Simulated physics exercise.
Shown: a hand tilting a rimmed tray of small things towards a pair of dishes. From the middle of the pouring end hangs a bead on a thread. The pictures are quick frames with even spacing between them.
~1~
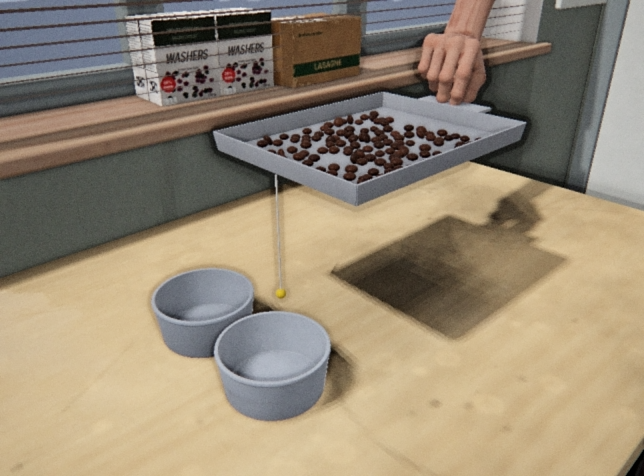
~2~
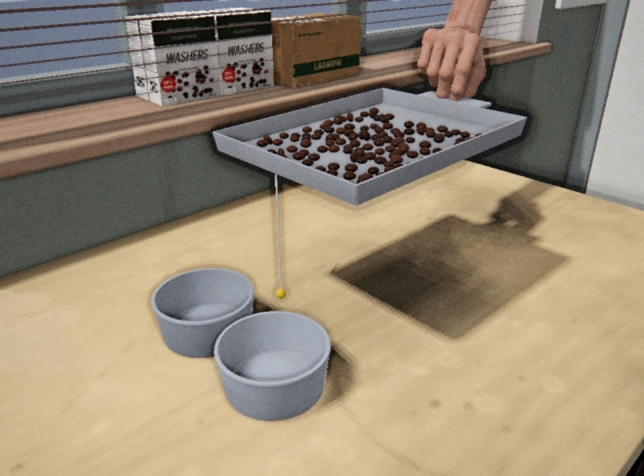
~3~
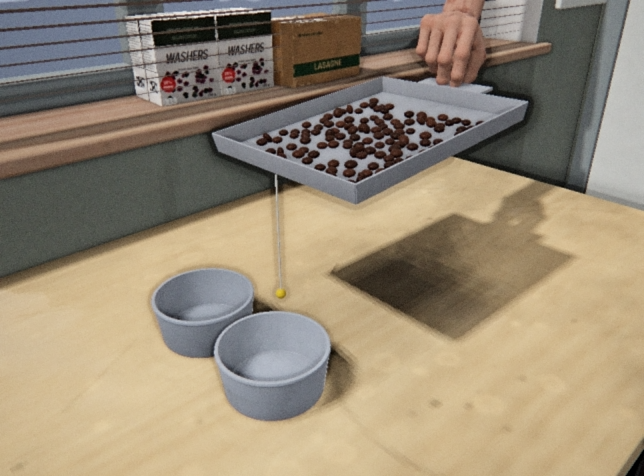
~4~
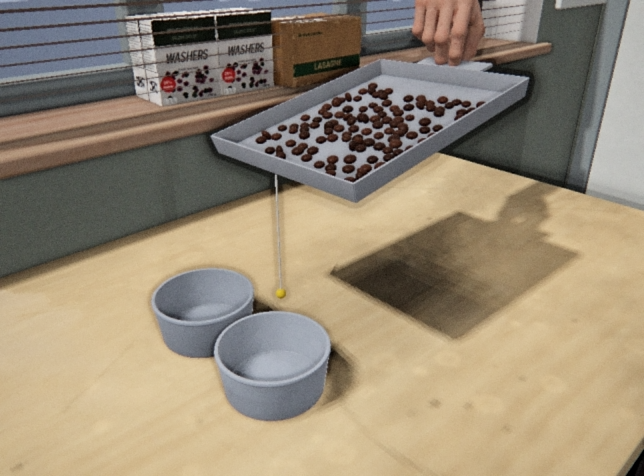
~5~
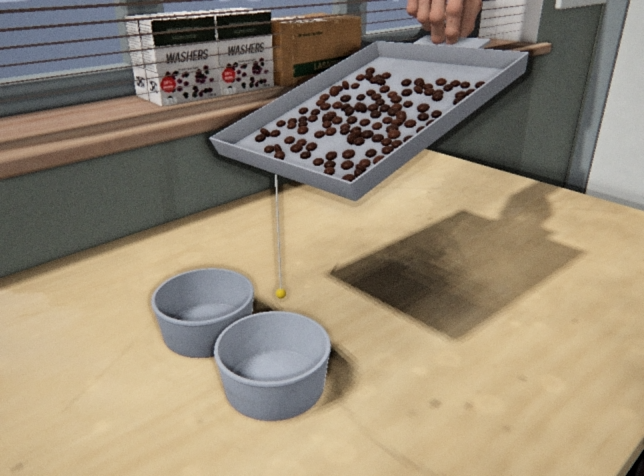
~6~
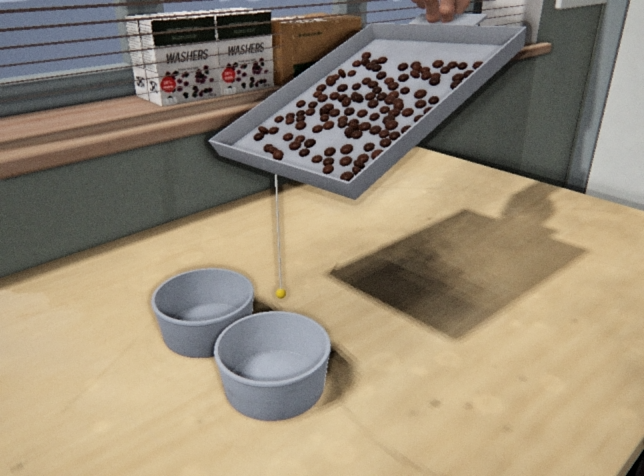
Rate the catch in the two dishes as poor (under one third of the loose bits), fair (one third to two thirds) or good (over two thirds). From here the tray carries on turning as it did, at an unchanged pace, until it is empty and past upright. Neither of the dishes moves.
Good.
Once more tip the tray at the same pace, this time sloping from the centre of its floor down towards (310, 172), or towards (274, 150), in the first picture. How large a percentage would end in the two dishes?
Respectively 80 % and 50 %.
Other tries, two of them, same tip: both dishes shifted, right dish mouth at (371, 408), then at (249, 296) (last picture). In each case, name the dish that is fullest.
The one on the left side first, then the one on the right side.
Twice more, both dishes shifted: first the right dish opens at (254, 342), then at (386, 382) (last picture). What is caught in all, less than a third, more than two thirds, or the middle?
Two tries, in turn: Beyond two thirds and under a third.
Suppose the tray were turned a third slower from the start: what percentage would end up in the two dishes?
Estimate: Some 80%.
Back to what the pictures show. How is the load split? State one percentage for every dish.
In the left dish 60 per cent comes to rest, in the right dish 30 per cent.
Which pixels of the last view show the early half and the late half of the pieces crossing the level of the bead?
Half one: (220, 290), half two: (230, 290).
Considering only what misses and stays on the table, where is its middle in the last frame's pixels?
I'd mark it at about (145, 405).
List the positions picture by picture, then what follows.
Corners of the pouring end at (217, 132) and (357, 183), level; middle of the load at (379, 145), flat chocolate drops; left dish at (162, 328); right dish at (228, 387); bead on its thread at (281, 293), in the first picture.
Corners of the pouring end at (217, 132) and (356, 183), level; middle of the load at (379, 143), in the second picture.
Corners of the pouring end at (216, 133) and (355, 182), tipped barely, lowest at the left corner; middle of the load at (379, 136), in the third picture.
Corners of the pouring end at (215, 135) and (353, 181), tipped a little, lowest at the left corner; middle of the load at (378, 125), in the fourth picture.
Corners of the pouring end at (213, 137) and (351, 181), tipped clearly, lowest at the left corner; middle of the load at (376, 114), in the fifth picture.
Corners of the pouring end at (213, 139) and (349, 180), tipped clearly, lowest at the left corner; middle of the load at (373, 104); left dish at (162, 328); right dish at (228, 387), in the sixth picture.
Soon, tray tipped steeply; nearly all on the tray; a stray few in the air.
A while on, tray tipped past a quarter turn; about half on the tray; a small part in the right dish; a small part in the left dish; a small part outside both; about a quarter in the air.
Towards the end, tray tipped past a quarter turn; about a third in the right dish; about half in the left dish; a small part outside both.
Finally, tray tipped past a quarter turn; about a third in the right dish; about half in the left dish; a small part outside both.
